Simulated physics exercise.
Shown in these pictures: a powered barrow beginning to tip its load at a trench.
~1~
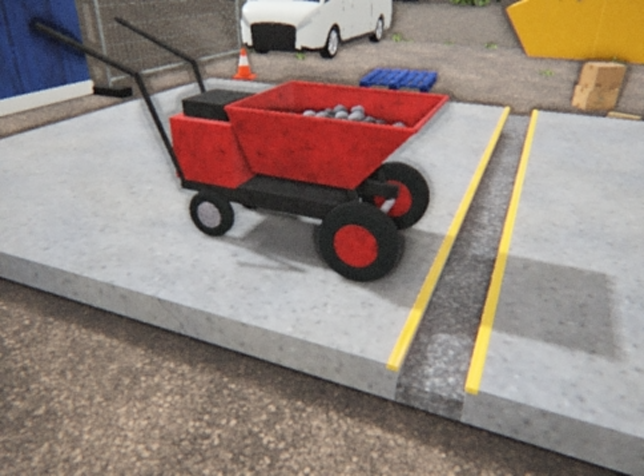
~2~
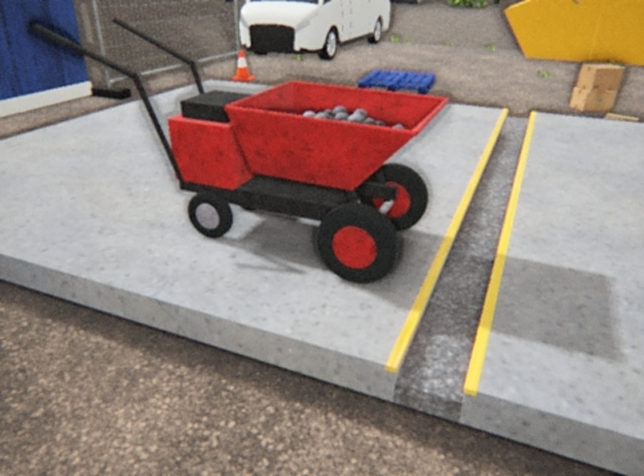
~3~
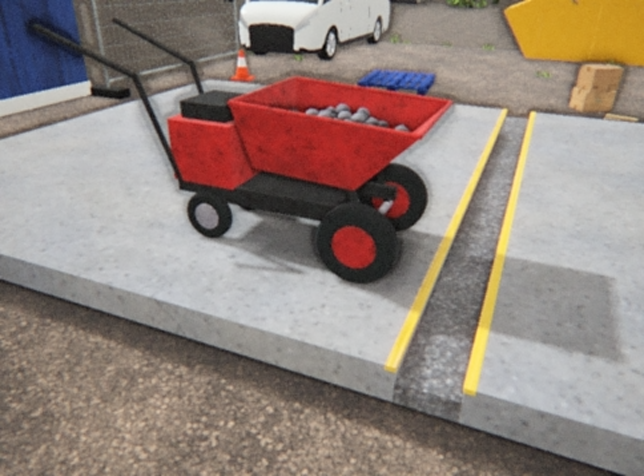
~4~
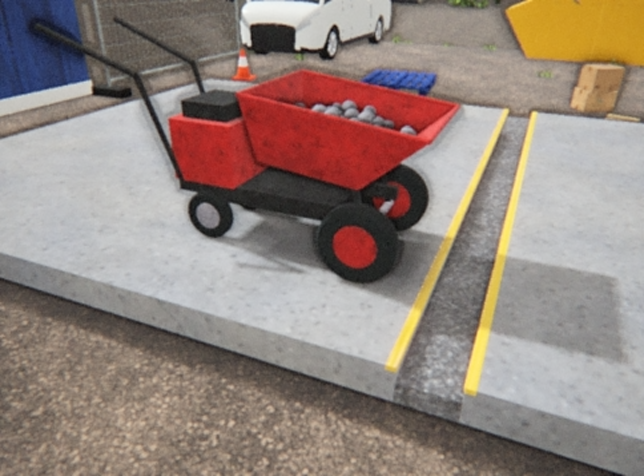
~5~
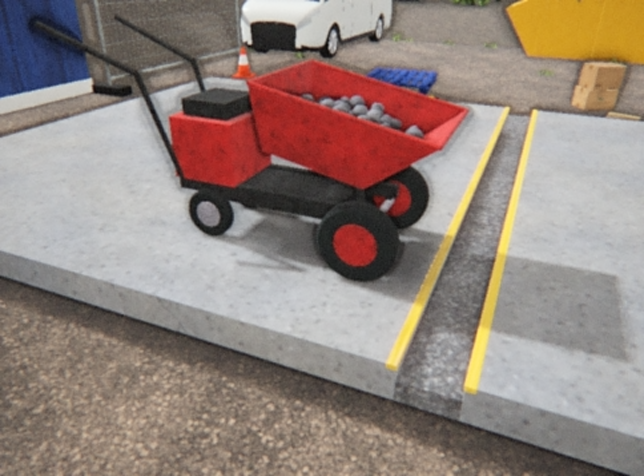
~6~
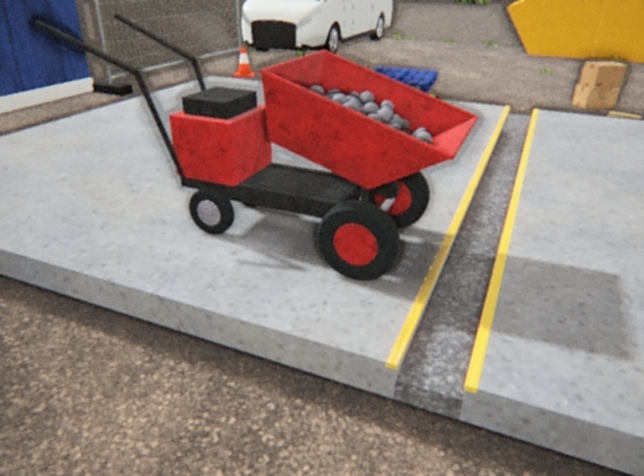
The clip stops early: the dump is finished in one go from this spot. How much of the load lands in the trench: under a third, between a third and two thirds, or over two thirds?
To my eye, the trench share falls short of a third.
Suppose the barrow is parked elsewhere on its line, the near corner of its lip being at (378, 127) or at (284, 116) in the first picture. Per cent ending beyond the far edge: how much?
First spot 30 per cent, second spot 0 per cent.
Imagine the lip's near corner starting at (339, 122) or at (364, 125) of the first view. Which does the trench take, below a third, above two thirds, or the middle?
Log - stop 1: One to two thirds. Stop 2: The middle third.
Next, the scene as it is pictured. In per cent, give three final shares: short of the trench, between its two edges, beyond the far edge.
Approximate split: Short 0 percent, between 0 percent, beyond 70 percent.
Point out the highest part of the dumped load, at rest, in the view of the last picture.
In the last picture, the peak is close to (532, 260).
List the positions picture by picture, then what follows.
In the first picture, lip of the skip (415, 132), level; top of the load (324, 118), round cobbles; first edge of the trench (412, 322); far edge (483, 341), the trench under half as wide as the skip, and shallow for its width.
In the second picture, lip of the skip (415, 134), level; top of the load (324, 119).
In the third picture, lip of the skip (420, 137), tipped barely; top of the load (327, 117).
In the fourth picture, lip of the skip (429, 142), tipped a little; top of the load (325, 123).
In the fifth picture, lip of the skip (440, 148), tipped a little; top of the load (328, 107).
In the sixth picture, lip of the skip (451, 157), tipped clearly; top of the load (331, 102); first edge of the trench (411, 321); far edge (482, 339).
Just after the last frame, skip tipped steeply; every one in the skip.
A moment on, skip tipped right over; the larger part in the skip; roughly a quarter beyond it; just a few falling.
Further on, skip tipped right over; roughly a quarter in the skip; just a few in or heaped over the trench; roughly two thirds beyond it.
When it is over, skip tipped right over; roughly a quarter in the skip; just a few in or heaped over the trench; roughly two thirds beyond it.
